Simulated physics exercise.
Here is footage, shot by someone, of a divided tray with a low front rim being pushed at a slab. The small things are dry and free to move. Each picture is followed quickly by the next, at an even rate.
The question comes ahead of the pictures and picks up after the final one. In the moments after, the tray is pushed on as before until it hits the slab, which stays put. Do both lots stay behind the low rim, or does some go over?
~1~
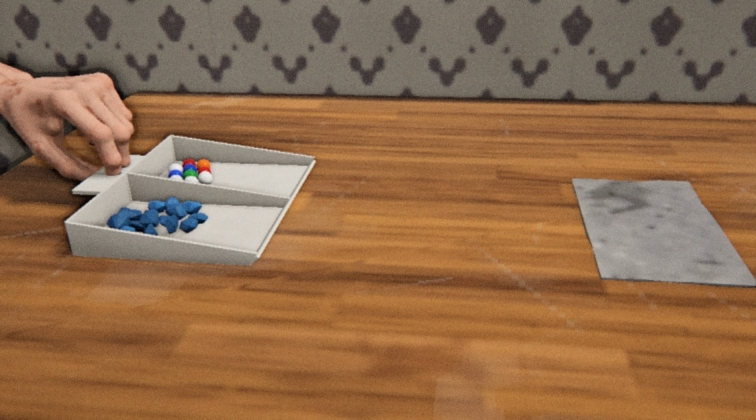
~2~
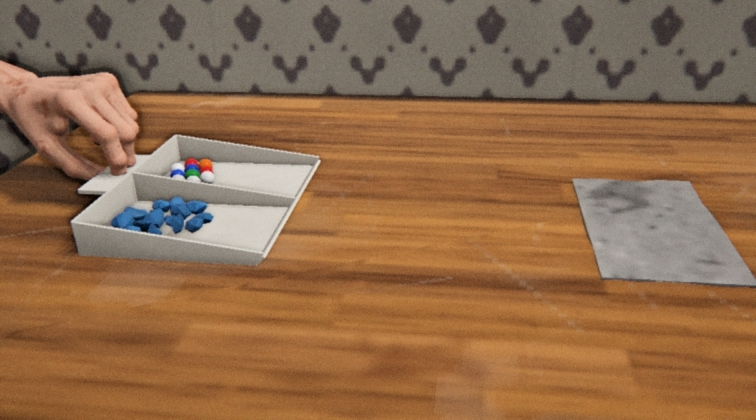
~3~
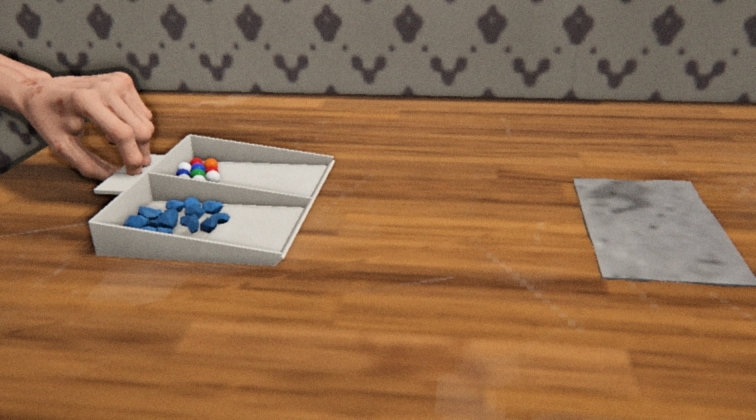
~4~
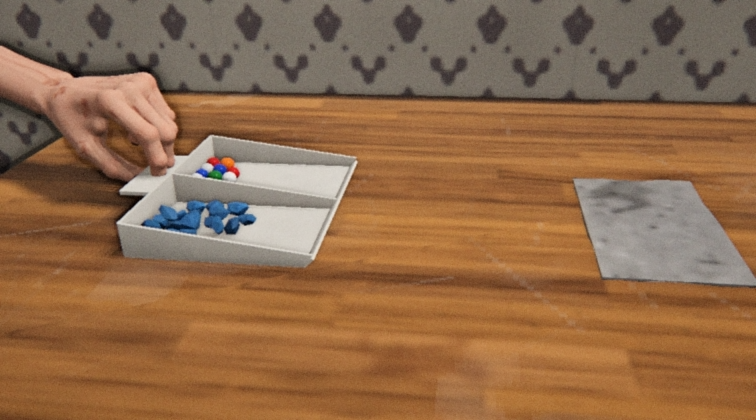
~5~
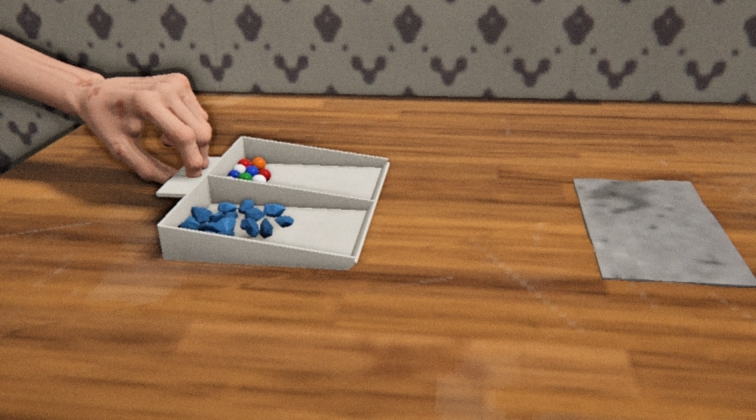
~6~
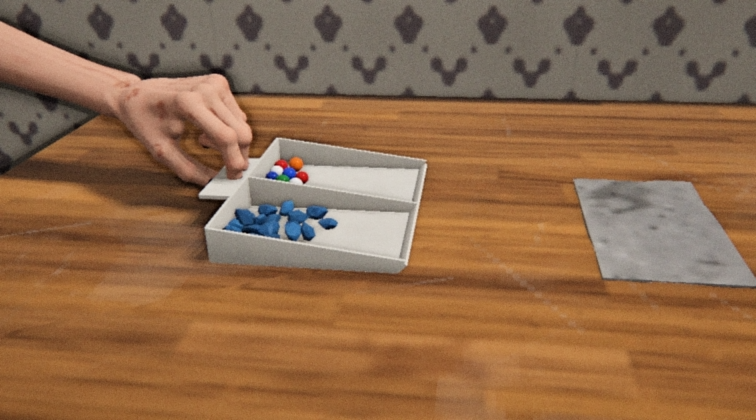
The nearer portion stays behind it; the farther portion sends some over.
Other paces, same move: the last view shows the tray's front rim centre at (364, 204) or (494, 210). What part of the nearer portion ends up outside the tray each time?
About 0 % the first time, about 20 % the second.
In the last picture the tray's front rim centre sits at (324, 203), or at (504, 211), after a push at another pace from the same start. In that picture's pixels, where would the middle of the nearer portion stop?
Lab note: Resting centre (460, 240) for the first pace, (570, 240) for the second.
Then, 0.10 s after the last picture, tray still sliding, front rim near (497, 210); nearer portion all inside; farther portion all inside.
Then, 0.31 s after the last picture, tray stopped at the slab; nearer portion all inside, moved towards the front rim; farther portion all inside, moved towards the front rim.
Then, 0.52 s after the last picture, tray stopped at the slab; nearer portion all inside, moved towards the front rim; farther portion about half out of the tray.
By the end, tray stopped at the slab; nearer portion all inside, moved towards the front rim; farther portion about half out of the tray.
